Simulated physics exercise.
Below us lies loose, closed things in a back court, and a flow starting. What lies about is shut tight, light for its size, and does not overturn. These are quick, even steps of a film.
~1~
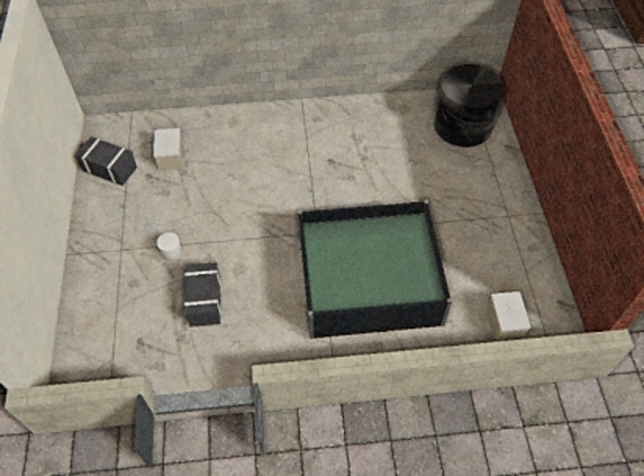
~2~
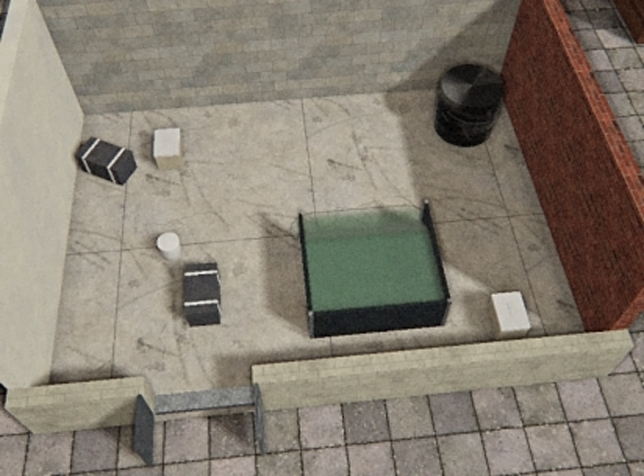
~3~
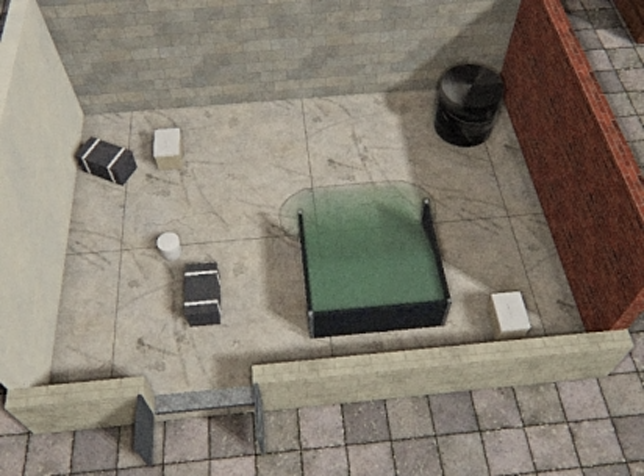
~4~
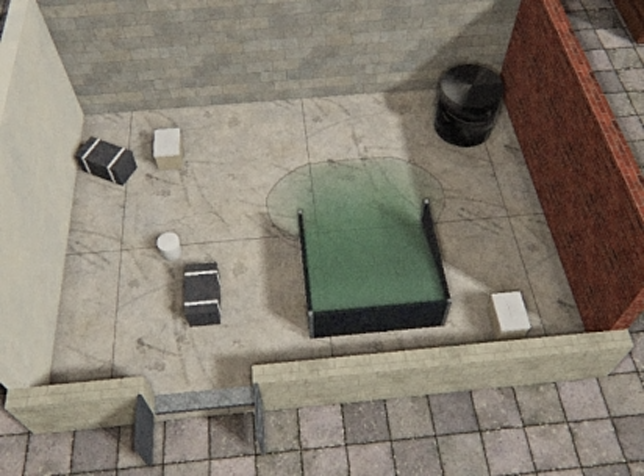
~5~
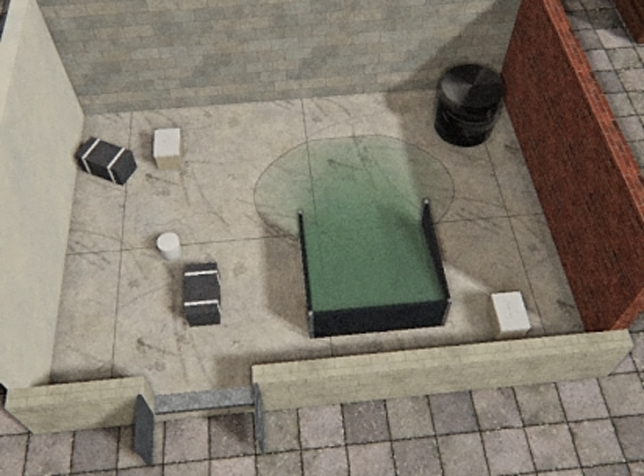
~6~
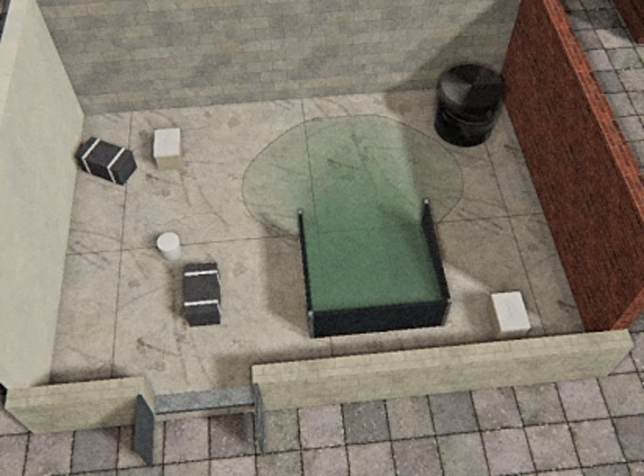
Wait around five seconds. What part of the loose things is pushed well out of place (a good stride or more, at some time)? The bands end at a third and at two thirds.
Share: From one to two thirds.
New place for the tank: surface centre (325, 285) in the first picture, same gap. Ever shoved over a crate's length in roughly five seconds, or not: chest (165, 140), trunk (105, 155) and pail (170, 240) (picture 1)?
In turn: Shifted that much, pushed that far, never so far.
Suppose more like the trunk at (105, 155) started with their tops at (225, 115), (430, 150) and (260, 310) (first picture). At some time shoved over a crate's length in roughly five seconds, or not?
As listed: That far or more, that far or more, under that.
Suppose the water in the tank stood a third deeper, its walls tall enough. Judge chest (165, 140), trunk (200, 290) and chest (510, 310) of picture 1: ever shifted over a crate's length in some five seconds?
One after the other: Moved that far, less than that, never so far.
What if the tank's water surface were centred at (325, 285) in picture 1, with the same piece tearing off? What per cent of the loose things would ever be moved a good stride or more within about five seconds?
Some 40 per cent.
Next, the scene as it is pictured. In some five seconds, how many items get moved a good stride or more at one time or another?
That makes 2.
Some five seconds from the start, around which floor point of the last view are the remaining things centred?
At about (219, 275).
A moment on, 0 of 5 are well off their spots; 0 afloat.
Next, 0 of 5 are well off their spots; 0 afloat.
Later, 0 of 5 are well off their spots; 0 afloat.
In the end, 2 of 5 are well off their spots, and 2 have been at some point; 2 afloat.
